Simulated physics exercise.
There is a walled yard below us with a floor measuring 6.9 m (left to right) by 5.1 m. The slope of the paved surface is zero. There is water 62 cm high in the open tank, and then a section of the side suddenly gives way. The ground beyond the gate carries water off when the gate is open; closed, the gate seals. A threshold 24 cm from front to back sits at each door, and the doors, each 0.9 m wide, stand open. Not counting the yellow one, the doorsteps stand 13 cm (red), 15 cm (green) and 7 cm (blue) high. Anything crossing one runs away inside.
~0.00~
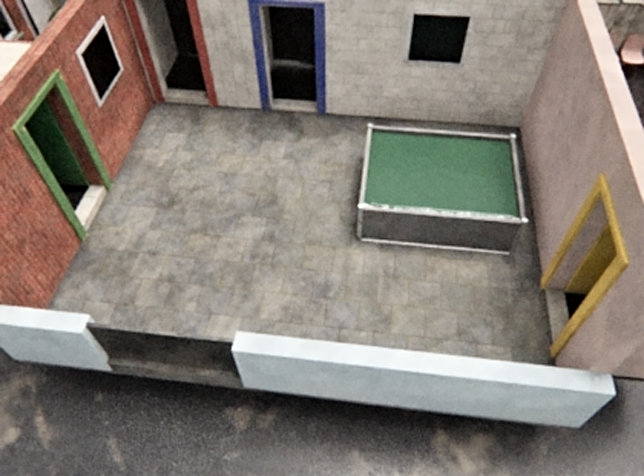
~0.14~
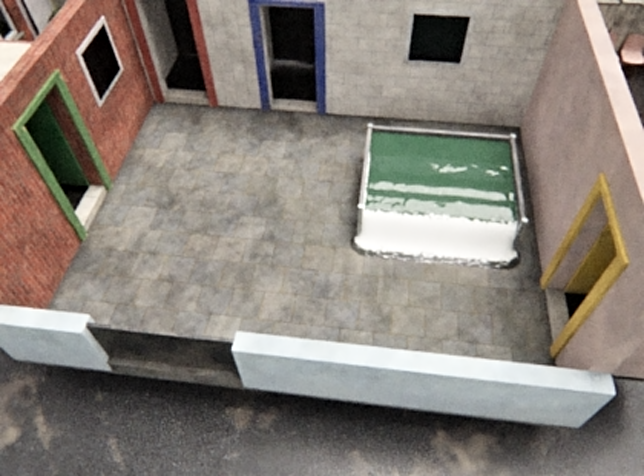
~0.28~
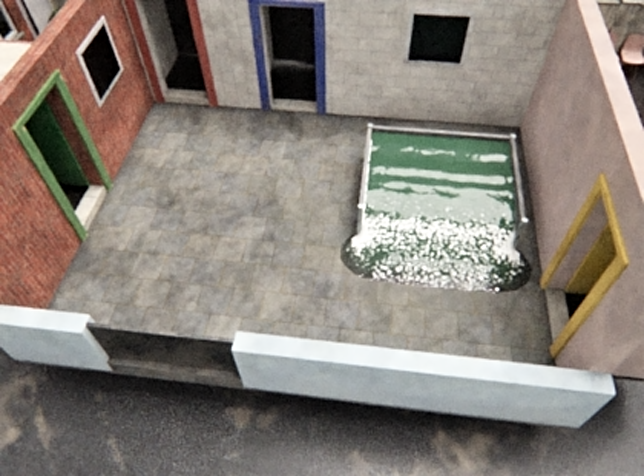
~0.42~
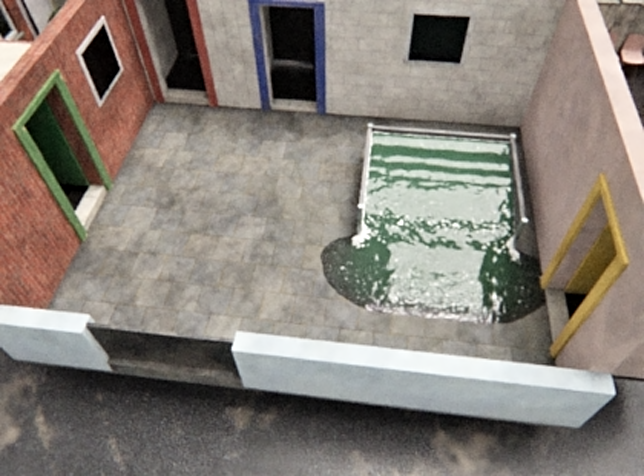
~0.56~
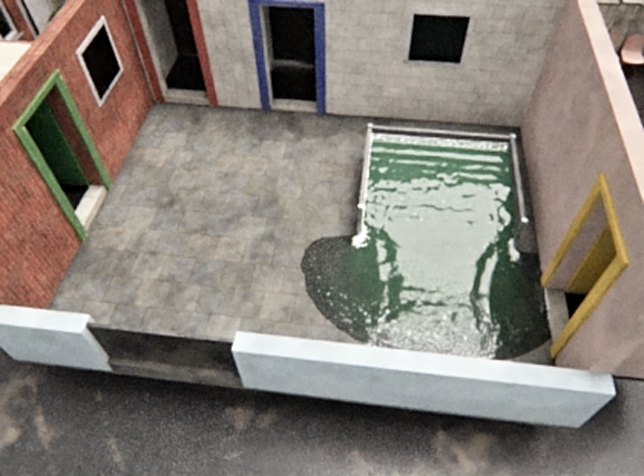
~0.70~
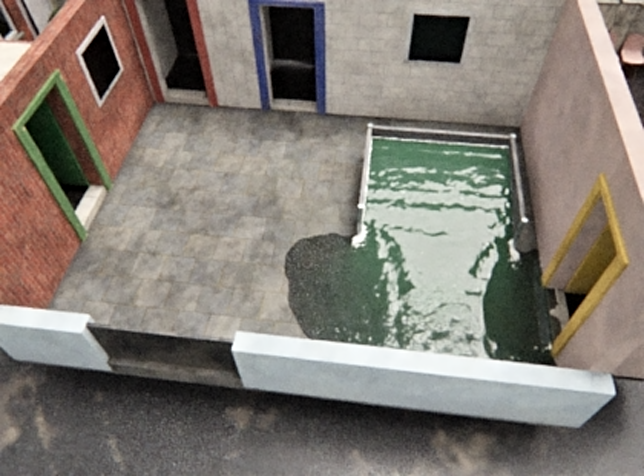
We see a walled yard with an open tank of green water at the right; its front side opens and water pours out, spreading across the paving toward the near white wall and reaching the yellow door.
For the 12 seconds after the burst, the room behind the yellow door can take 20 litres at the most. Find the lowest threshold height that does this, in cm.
The lowest height is about 23 cm.
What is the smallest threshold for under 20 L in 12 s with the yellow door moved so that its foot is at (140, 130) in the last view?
Minimum: About 9.0 cm.
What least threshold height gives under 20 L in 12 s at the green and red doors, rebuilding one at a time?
About 8.5 cm at green and about 12.5 cm at red.
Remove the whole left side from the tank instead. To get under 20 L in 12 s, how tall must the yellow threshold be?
About 9.5 centimetres.
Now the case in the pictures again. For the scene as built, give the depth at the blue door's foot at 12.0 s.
About 5.5 cm.
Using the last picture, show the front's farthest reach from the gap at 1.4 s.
The farthest wet point is roughly at (229, 359) in the last view.
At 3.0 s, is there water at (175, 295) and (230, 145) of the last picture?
In that order: Under water, dry.
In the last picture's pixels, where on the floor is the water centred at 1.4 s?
I'd say around (432, 268).
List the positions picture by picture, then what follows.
The open tank at (440, 174) is whole and still, 62 cm deep; the yellow door at (576, 277) is dry, in the first picture.
The front is at (361, 250), 0.3 m from the gap at (436, 235); 0.4 m2 of floor is wet, 62 cm left at the back, in the second picture.
Water pours out at (435, 236) and has run 0.7 m, to (367, 273); about 11 cm deep outside, 62 cm at the back, in the third picture.
Water pours out at (435, 237) and has run 1.2 m, to (386, 308); about 9 cm deep outside, 58 cm at the back, in the fourth picture.
The front is at (384, 343), 1.8 m from the gap at (435, 237); 4.9 m2 of floor is wet, 52 cm left at the back, in the fifth picture.
The front is at a hidden place, 2.2 m from the gap at (435, 237); 6.7 m2 of floor is wet, 52 cm left at the back; water is at the yellow door at (576, 277), in the sixth picture.
After 1.4 s water covers 25 % of the floor, deepest (45 cm) near (543, 396); 14 cm at the yellow door, 8 litres in over its 6 cm threshold.
After 3.0 s water covers 45 % of the floor, deepest (25 cm) near (543, 396); 22 cm at the yellow door, 138 litres in over its 6 cm threshold.
After 12.0 s water covers 100 % of the floor, deepest (13 cm) near (480, 160); 7 cm at the yellow door, 247 litres in over its 6 cm threshold.
At the yellow door as built, the water arrived by 0.6 s and peaked near 25 cm at 2.4 s.
With a threshold of 20 cm, 31 litres would have come in within the 12 s; with 27 cm, 8 litres. So under 20 litres takes about 23 cm.
